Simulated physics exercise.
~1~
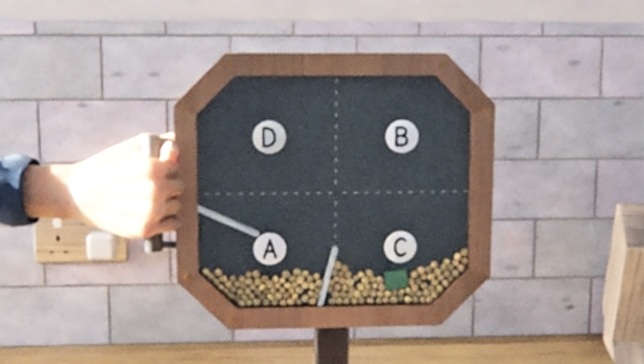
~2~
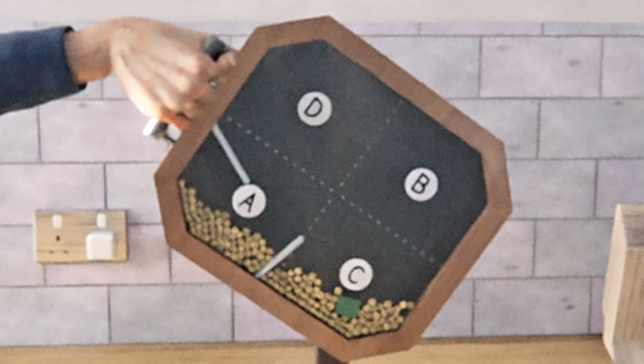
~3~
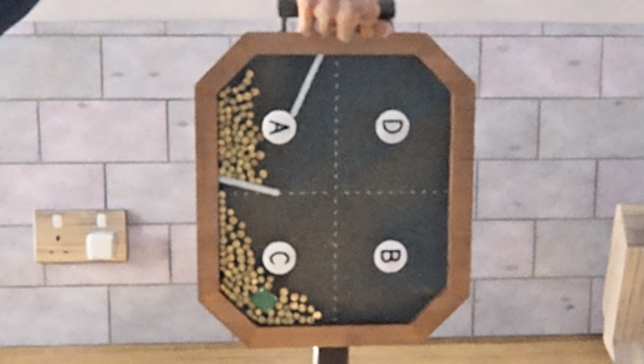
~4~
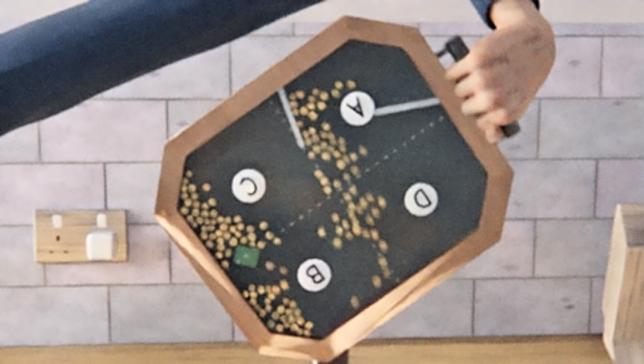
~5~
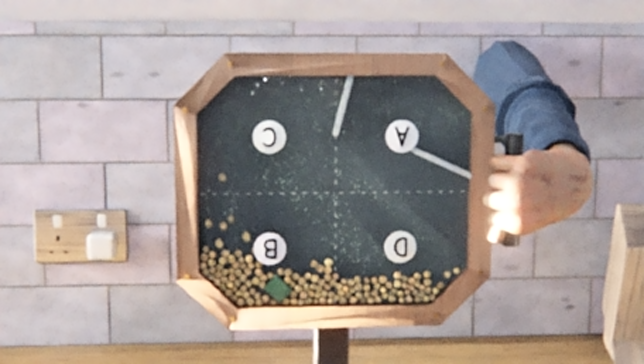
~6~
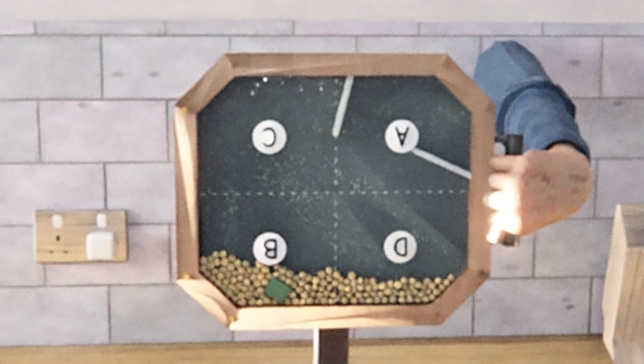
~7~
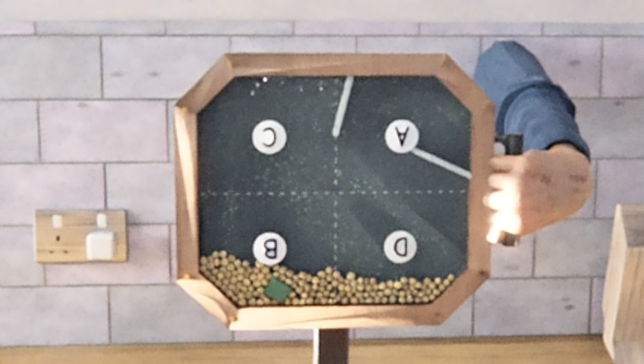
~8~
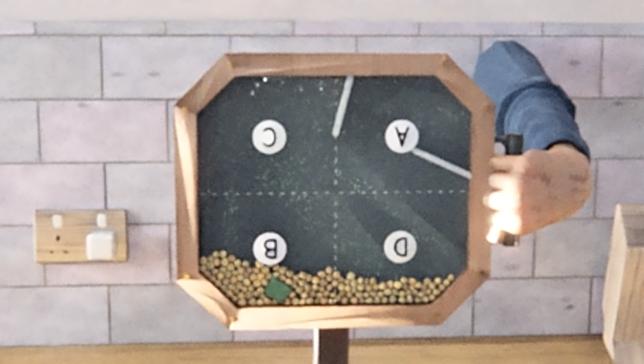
A hand turned an upright wooden-framed case of pale beads upside down, swinging it clockwise until the beads tumbled out of quarters A and C. They settled along the bottom across B and D, with the small green block resting in B.
